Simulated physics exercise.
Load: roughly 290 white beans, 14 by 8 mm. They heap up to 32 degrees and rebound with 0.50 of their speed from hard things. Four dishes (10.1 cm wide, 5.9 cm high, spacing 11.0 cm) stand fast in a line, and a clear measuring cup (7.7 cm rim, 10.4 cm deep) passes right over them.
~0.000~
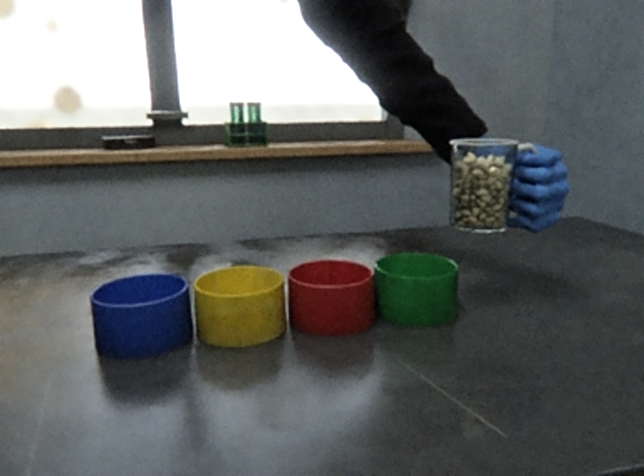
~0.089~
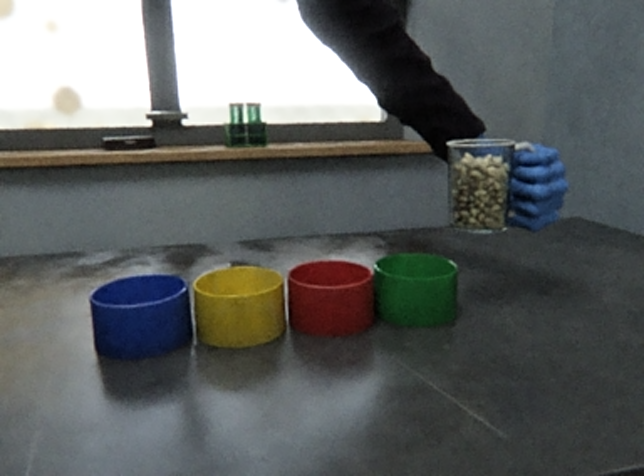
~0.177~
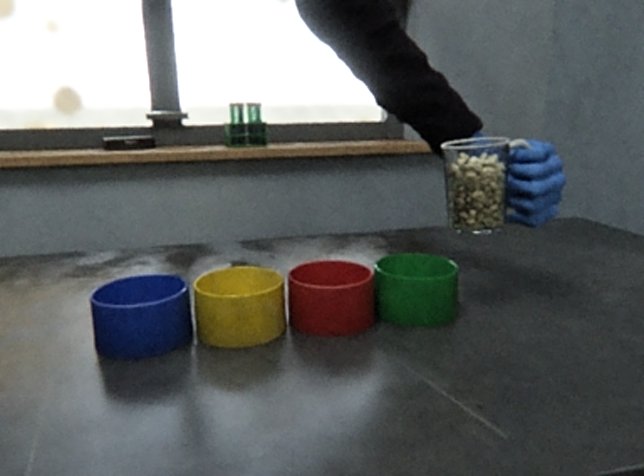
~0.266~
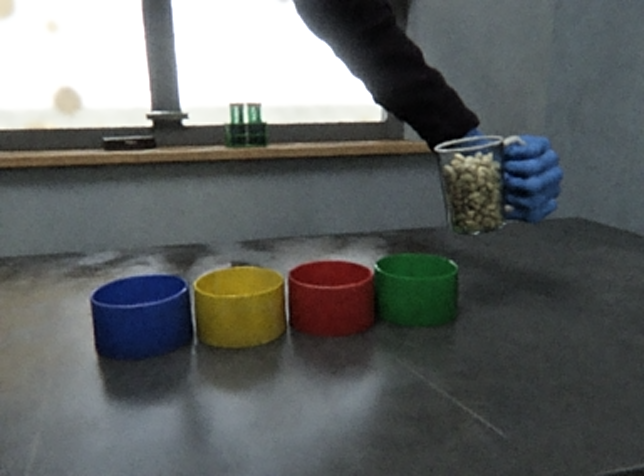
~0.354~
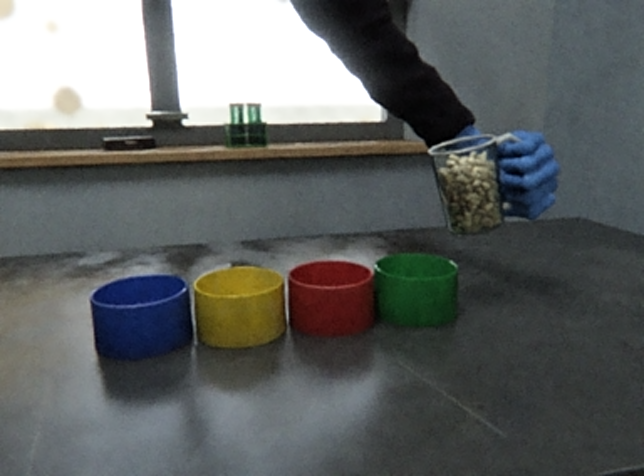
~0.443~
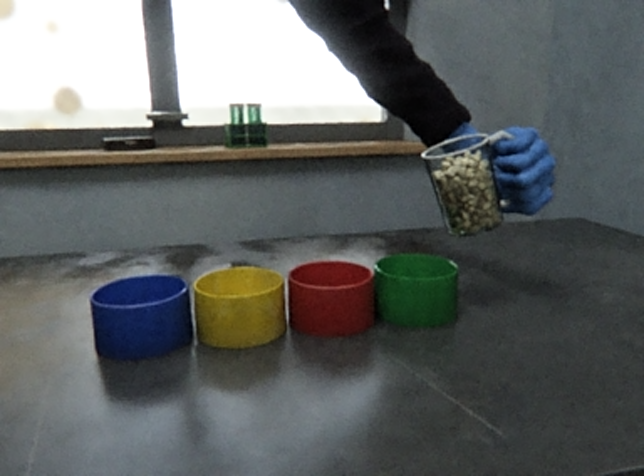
A blue-gloved hand holds a clear cup of whitish beans above a dark table, tilting it gradually to the left while shifting it slightly left toward the green dish, as the blue, yellow, red and green dishes stay still.
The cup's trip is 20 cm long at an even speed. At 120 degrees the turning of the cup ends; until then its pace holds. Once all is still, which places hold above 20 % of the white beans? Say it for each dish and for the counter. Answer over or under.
Red: Over, blue: Under, green: Under, yellow: Under, counter: Under.
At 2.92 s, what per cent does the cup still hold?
About 0 per cent.
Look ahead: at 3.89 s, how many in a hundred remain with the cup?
Some 0 per cent of the load.
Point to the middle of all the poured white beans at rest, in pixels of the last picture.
Around (323, 298).
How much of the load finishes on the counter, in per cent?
Roughly 0 per cent.
After 1.93 s, tilt 89 degrees; cup holds 100 %.
After 2.92 s, tilt 120 degrees; cup holds 0 %, red 100 %.
After 3.89 s, tilt 120 degrees; cup holds 0 %, red 100 %.
At rest (4.2 s), red 100 %, blue 0 %, green 0 %, yellow 0 %, counter 0 %.
